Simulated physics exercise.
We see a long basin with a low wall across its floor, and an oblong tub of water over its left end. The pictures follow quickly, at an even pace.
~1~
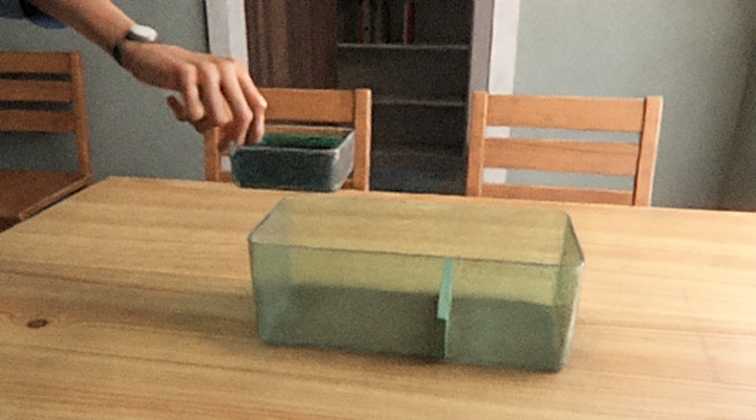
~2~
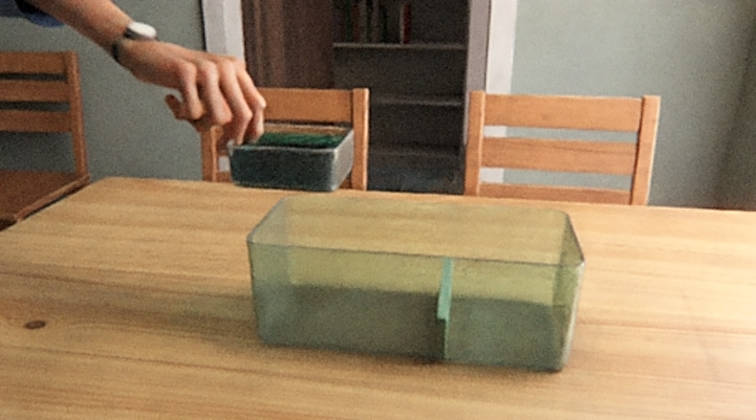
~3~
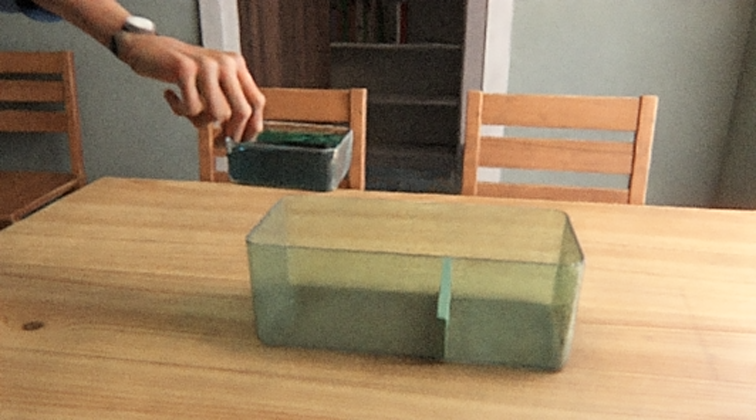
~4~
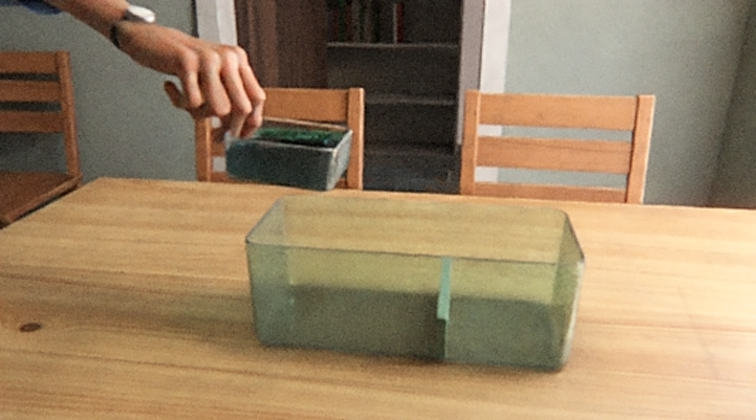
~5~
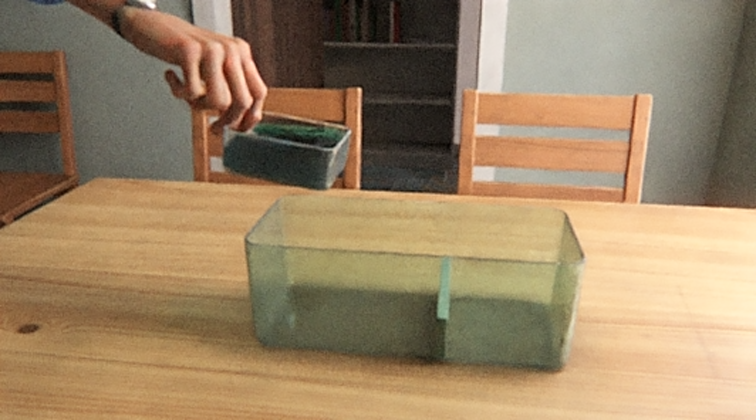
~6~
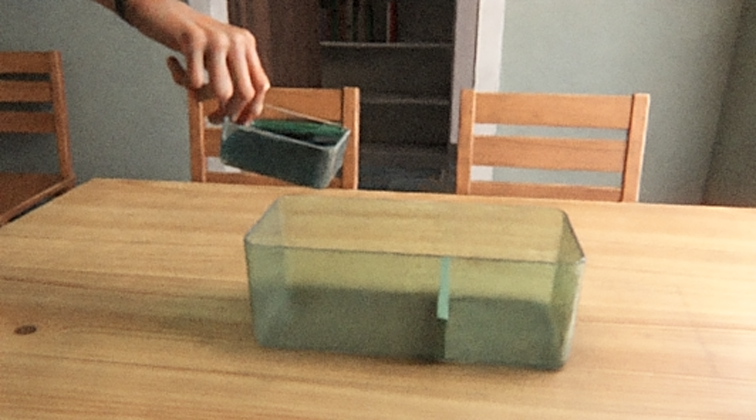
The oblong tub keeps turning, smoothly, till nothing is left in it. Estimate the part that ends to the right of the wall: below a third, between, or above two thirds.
In the end not even a third is right of the wall.
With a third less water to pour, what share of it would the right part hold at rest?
About 0 per cent.
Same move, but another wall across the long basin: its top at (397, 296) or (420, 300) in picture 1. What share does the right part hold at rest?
In turn 80 and 65 in a hundred.
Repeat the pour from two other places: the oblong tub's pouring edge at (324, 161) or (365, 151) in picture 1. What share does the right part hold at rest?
Near 0 % and 40 %.
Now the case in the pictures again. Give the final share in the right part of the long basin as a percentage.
Close to 10 per cent.
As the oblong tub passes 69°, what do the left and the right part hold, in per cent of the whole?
Some 25 per cent left and 0 right.
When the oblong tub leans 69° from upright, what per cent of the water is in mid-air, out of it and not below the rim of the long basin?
Some 45 per cent.
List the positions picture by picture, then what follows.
In the first frame, it leans 0°; its right rim is at (347, 142); the water meets the walls at (247, 141) and (346, 146); the long basin's rim runs from (267, 218) to (576, 238); the wall's top is at (446, 287).
In the second frame, it leans 1°; its right rim is at (346, 141); the water meets the walls at (246, 140) and (345, 145).
In the third frame, it leans 2°; its right rim is at (345, 141); the water meets the walls at (244, 139) and (345, 143).
In the fourth frame, it leans 5°; its right rim is at (344, 141); the water meets the walls at (242, 136) and (344, 141).
In the fifth frame, it leans 9°; its right rim is at (343, 141); the water meets the walls at (240, 132) and (343, 139).
In the sixth frame, it leans 13°; its right rim is at (342, 141); the water meets the walls at (238, 127) and (343, 135).
A moment on, the oblong tub is tipped part way and 29 per cent is still to pour, 27 is left of the wall and 0 right of it.
Next, the oblong tub is tipped right over and 4 per cent is still to pour, 82 is left of the wall and 8 right of it.
Then the oblong tub is tipped right over and 0 per cent is still to pour, 91 is left of the wall and 8 right of it.
Later the oblong tub is tipped right over and 0 per cent is still to pour, 91 is left of the wall and 9 right of it.
In the end 91 per cent lies left of the wall, 9 right of it and 1 outside.
